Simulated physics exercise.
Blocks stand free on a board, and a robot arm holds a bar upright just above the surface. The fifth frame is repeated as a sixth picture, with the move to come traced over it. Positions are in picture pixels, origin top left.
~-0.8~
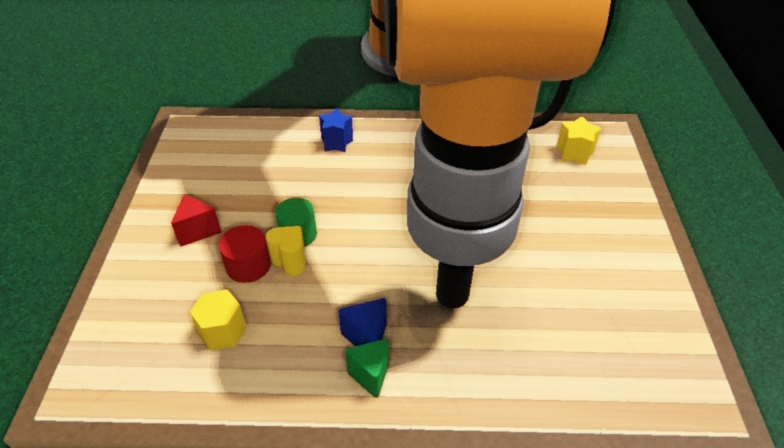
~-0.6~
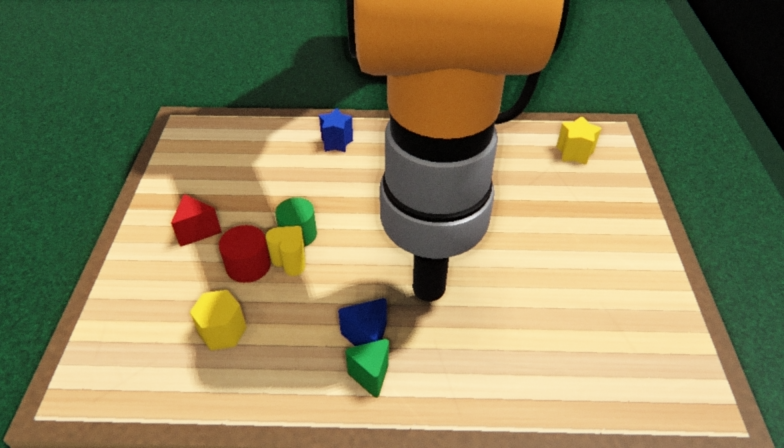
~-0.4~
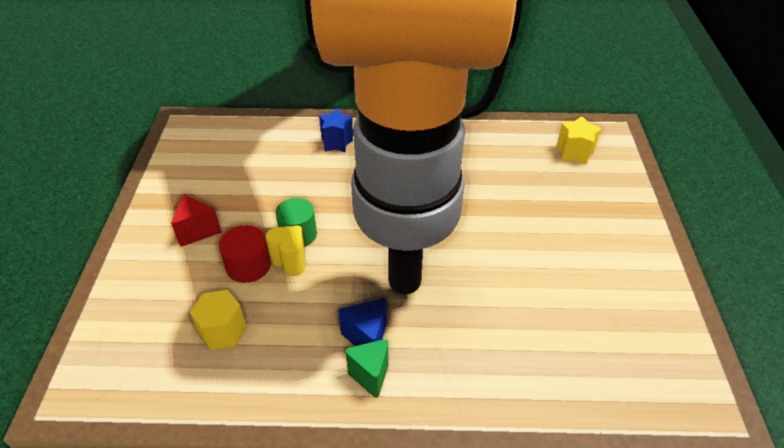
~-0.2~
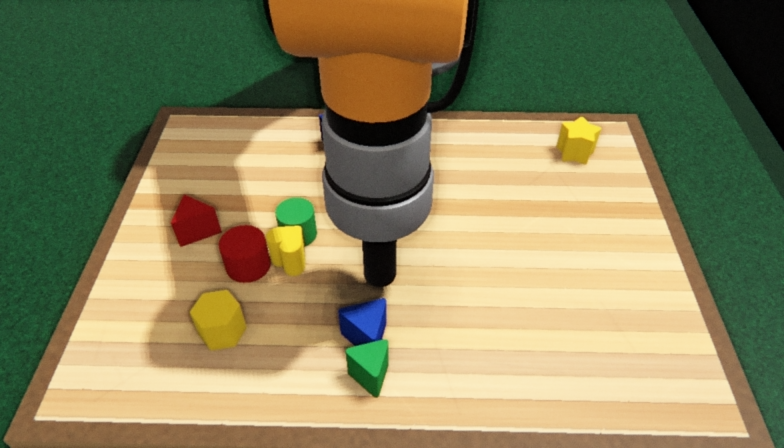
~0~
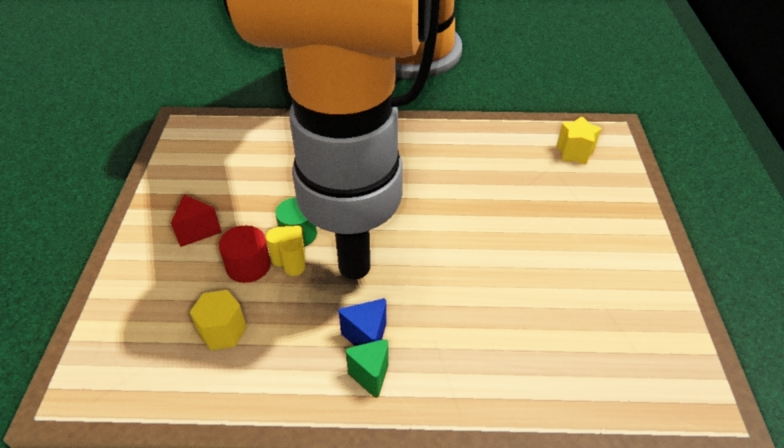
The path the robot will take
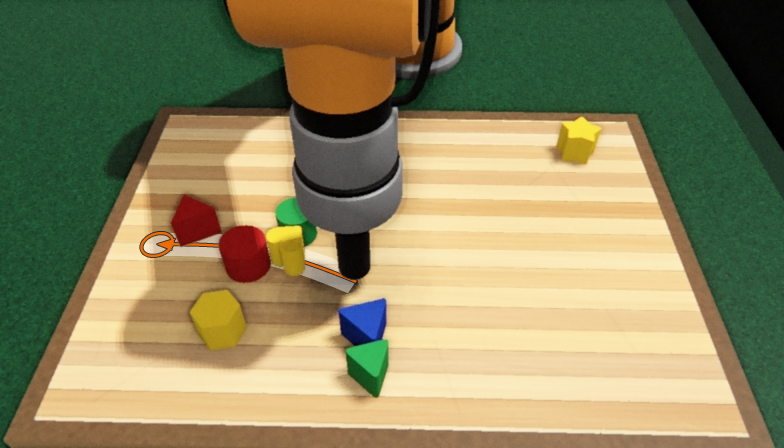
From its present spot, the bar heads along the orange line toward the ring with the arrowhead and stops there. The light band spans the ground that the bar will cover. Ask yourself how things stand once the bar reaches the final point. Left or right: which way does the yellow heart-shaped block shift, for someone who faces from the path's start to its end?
Pushed right.
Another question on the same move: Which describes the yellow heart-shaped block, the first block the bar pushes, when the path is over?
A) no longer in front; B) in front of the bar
A
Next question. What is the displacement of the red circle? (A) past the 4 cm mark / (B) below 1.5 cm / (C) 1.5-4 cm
A: Past the 4 cm mark.
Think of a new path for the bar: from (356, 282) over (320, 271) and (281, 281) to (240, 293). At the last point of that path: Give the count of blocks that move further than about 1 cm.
Two blocks shift.
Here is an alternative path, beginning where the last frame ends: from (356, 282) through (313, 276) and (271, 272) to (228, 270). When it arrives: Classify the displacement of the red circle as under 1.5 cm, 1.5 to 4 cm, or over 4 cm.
By the end of the path, it will have gone past 4 cm.
Drawn move, from (356, 282) through (260, 251) to (157, 244).
The first path, step by step. One third of the way, bar at (289, 245); red circle at (224, 237); yellow heart-shaped block at (260, 226), turned 30° clockwise; green circle at (292, 208).
Two thirds of the way, bar at (221, 233); red triangular block at (184, 202), turned 40° anticlockwise; red circle at (181, 239); yellow heart-shaped block at (211, 203), turned 75° clockwise; green circle at (290, 207).
At the end, bar at (151, 231); red triangular block at (166, 195); red circle at (140, 250); yellow heart-shaped block at (205, 199), turned 95° clockwise; green circle at (290, 207).
